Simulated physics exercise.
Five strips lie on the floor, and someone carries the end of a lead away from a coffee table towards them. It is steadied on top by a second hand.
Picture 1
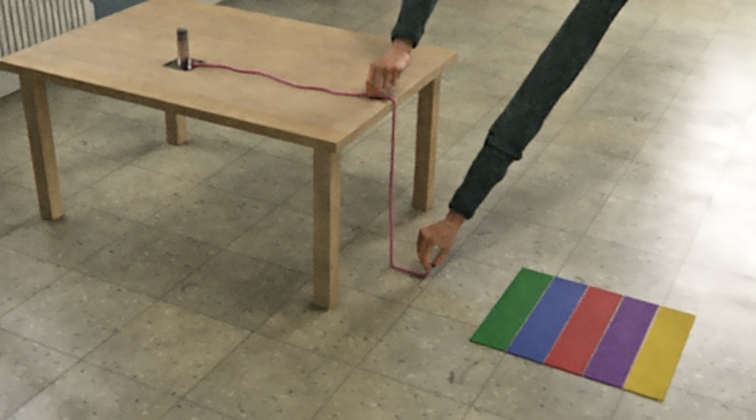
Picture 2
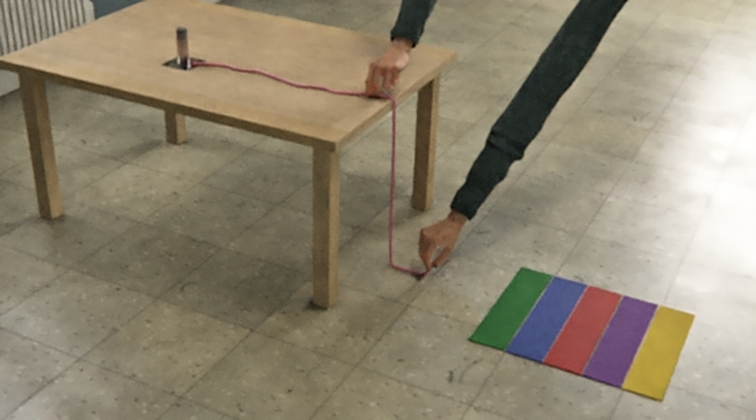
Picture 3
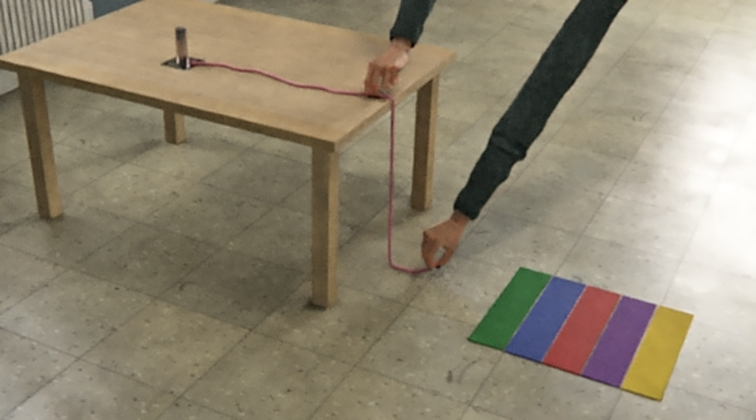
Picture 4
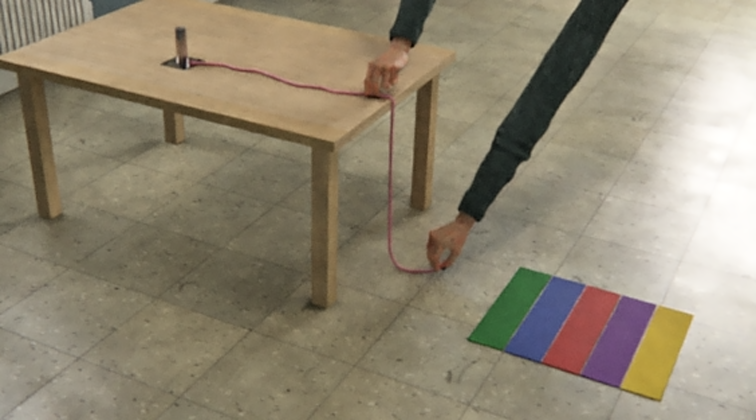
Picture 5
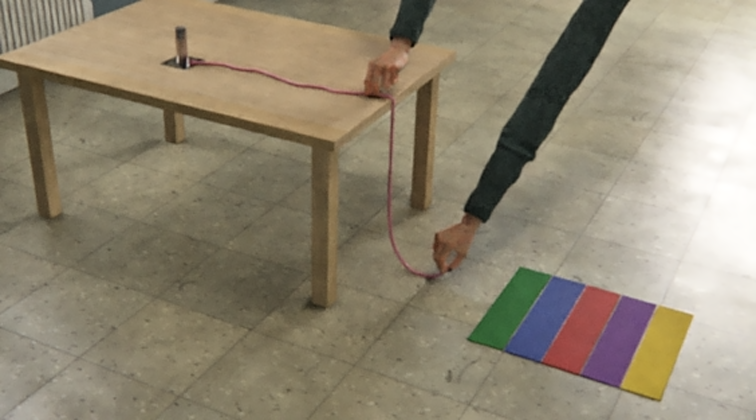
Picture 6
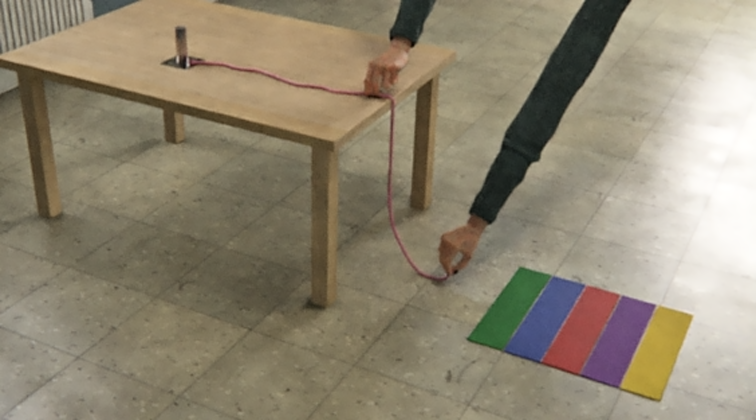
A hand slowly draws the end of a red lead slightly right across the floor.
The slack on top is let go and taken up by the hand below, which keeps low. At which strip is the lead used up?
At the blue one.
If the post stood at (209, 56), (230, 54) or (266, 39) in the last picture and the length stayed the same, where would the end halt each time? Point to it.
Taking the tries in turn, you get (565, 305), (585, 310) and (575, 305).
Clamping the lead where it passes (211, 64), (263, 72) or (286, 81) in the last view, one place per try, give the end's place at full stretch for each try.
Readings in order - (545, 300), (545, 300), (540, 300).
A little later, end near (485, 281); short of the strips.
Next, end near (524, 293); over green.
When it is tight, end near (548, 300); over blue. It gets as far as the blue strip.
